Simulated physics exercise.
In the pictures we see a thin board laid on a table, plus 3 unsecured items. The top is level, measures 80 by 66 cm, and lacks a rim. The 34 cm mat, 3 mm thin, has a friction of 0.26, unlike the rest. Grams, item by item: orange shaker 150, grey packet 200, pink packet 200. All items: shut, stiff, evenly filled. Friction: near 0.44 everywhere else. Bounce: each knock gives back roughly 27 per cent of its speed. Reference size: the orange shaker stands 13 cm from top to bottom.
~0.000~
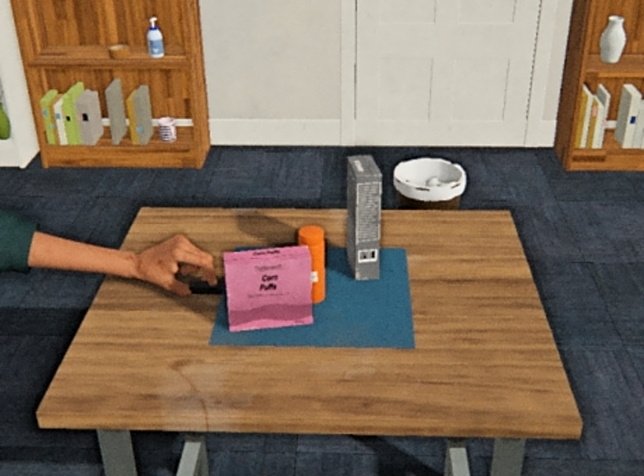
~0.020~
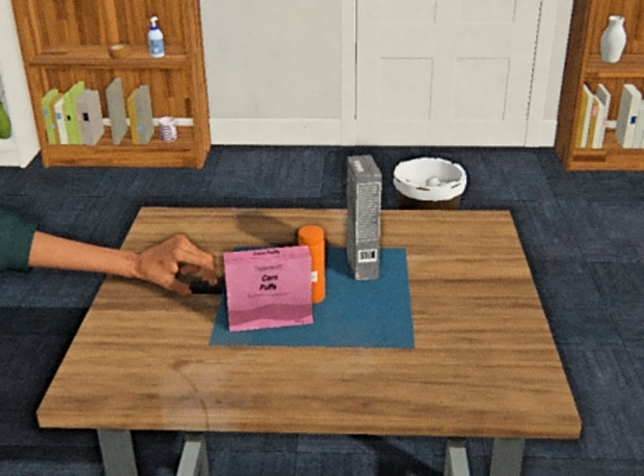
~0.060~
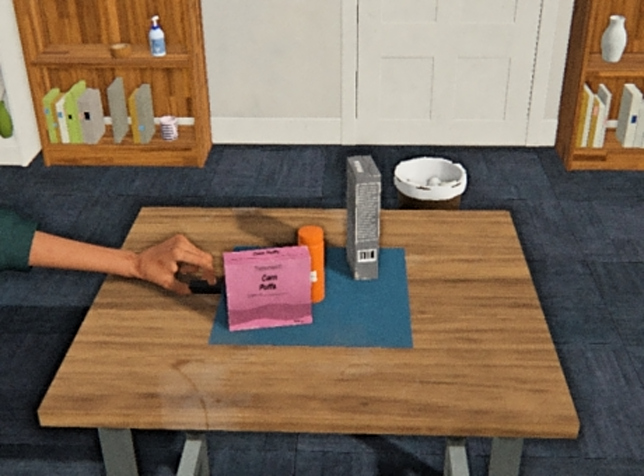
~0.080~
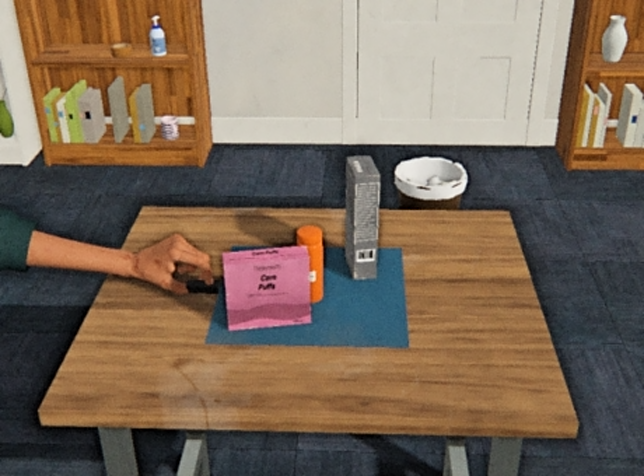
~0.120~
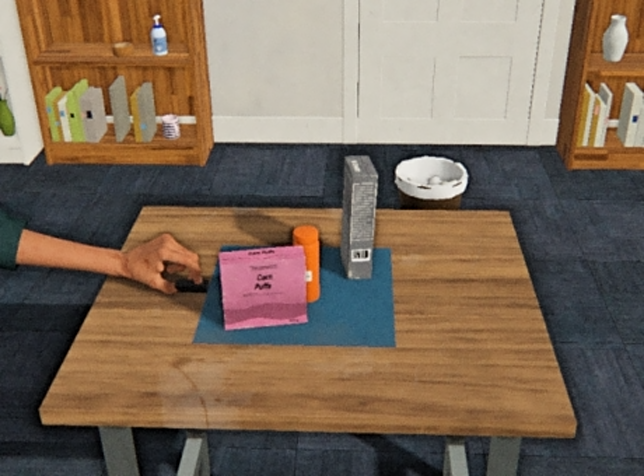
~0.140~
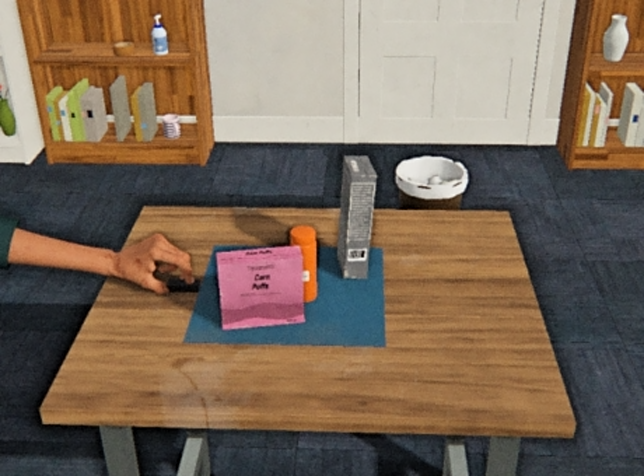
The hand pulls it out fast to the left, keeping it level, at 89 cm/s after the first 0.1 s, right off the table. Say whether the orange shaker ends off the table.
Outcome - the orange shaker finishes off the table.
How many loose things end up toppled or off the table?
Total: 3.
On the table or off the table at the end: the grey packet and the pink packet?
Well, the grey packet is still in bounds, and the pink packet is out of bounds.
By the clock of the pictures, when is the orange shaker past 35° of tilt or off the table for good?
About 0.7 seconds.
By 0.34 s, 22 cm of pull; orange shaker 12 cm from its spot near (243, 263); grey packet tilted 55°; pink packet 11 cm from its spot.
By 0.64 s, 49 cm of pull; pink packet now off the table; orange shaker 39 cm from its spot near (96, 261); grey packet on its side.
By 0.94 s, 74 cm of pull; orange shaker now off the table; grey packet on its side.
When it is over (1.6 s), off the table, orange shaker and pink packet; lying over on the table, grey packet.
